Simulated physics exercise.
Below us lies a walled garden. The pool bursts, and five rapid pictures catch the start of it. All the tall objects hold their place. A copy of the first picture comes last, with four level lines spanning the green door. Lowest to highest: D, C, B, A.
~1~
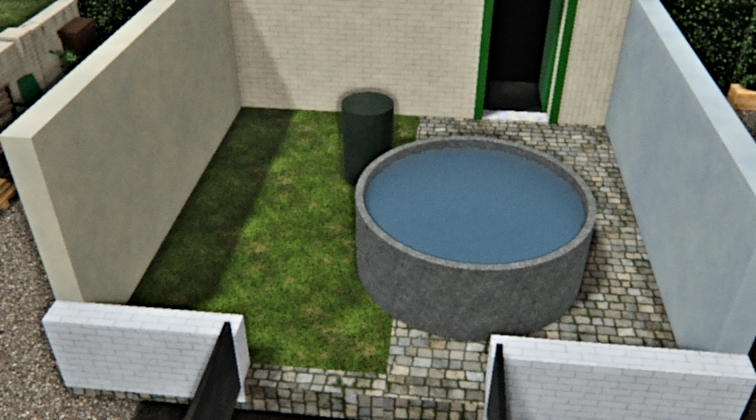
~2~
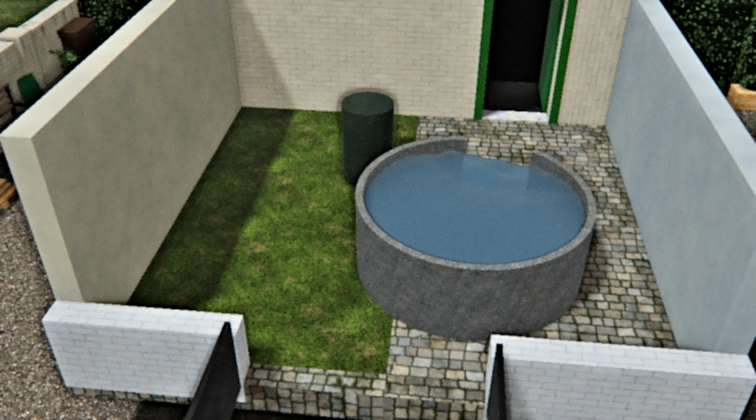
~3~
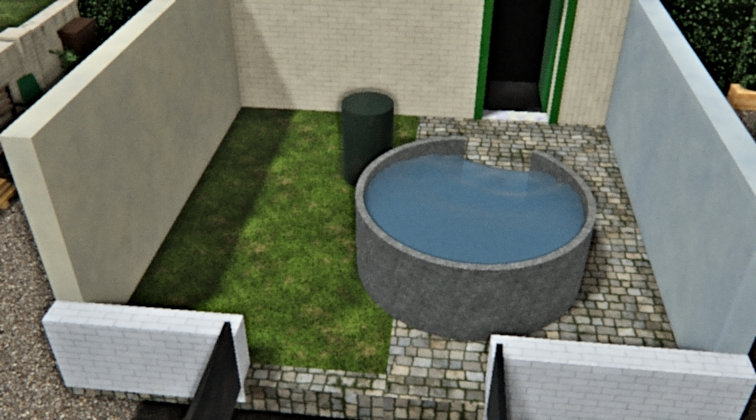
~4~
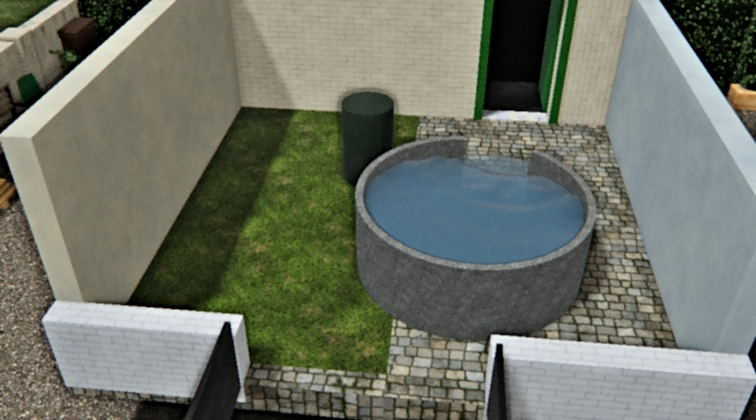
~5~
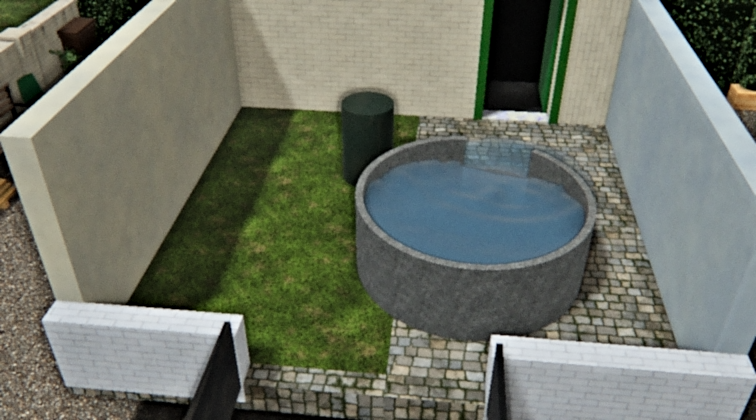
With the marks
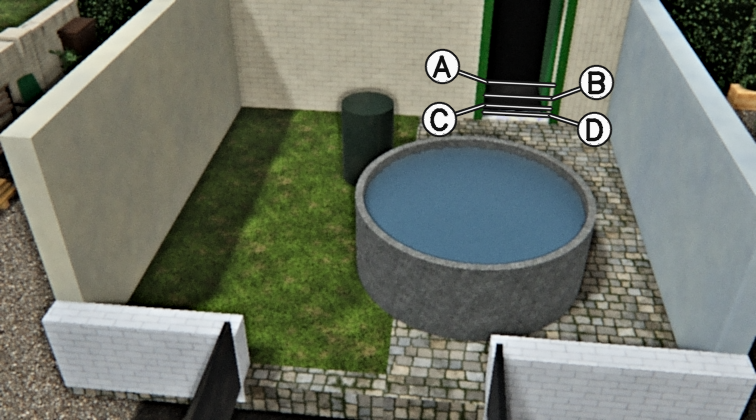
Water lies still and level in a round grey stone pool inside a walled garden, with grass to its left and cobbles around it. A gap opens in the pool's far rim, the surface ripples near it, and a thin, clear sheet of water shows at the opening, facing the green-framed doorway.
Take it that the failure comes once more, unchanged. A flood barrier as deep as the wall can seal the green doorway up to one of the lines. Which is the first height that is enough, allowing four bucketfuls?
B will do.
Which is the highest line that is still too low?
That is line C.
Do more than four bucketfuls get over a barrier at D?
Yes, that goes wrong.
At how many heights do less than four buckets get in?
Two of the four.
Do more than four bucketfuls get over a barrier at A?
No, that is safe.
On the marked copy, A at (520, 83); B at (518, 96); C at (517, 106); D at (516, 113); from the bottom up D, C, B, A.
Choosing A, nothing gets over.
Choosing B, a splash gets over, under a bucket.
Choosing C, about 12 bucketfuls get in.
Choosing D, dozens of bucketfuls pour in.
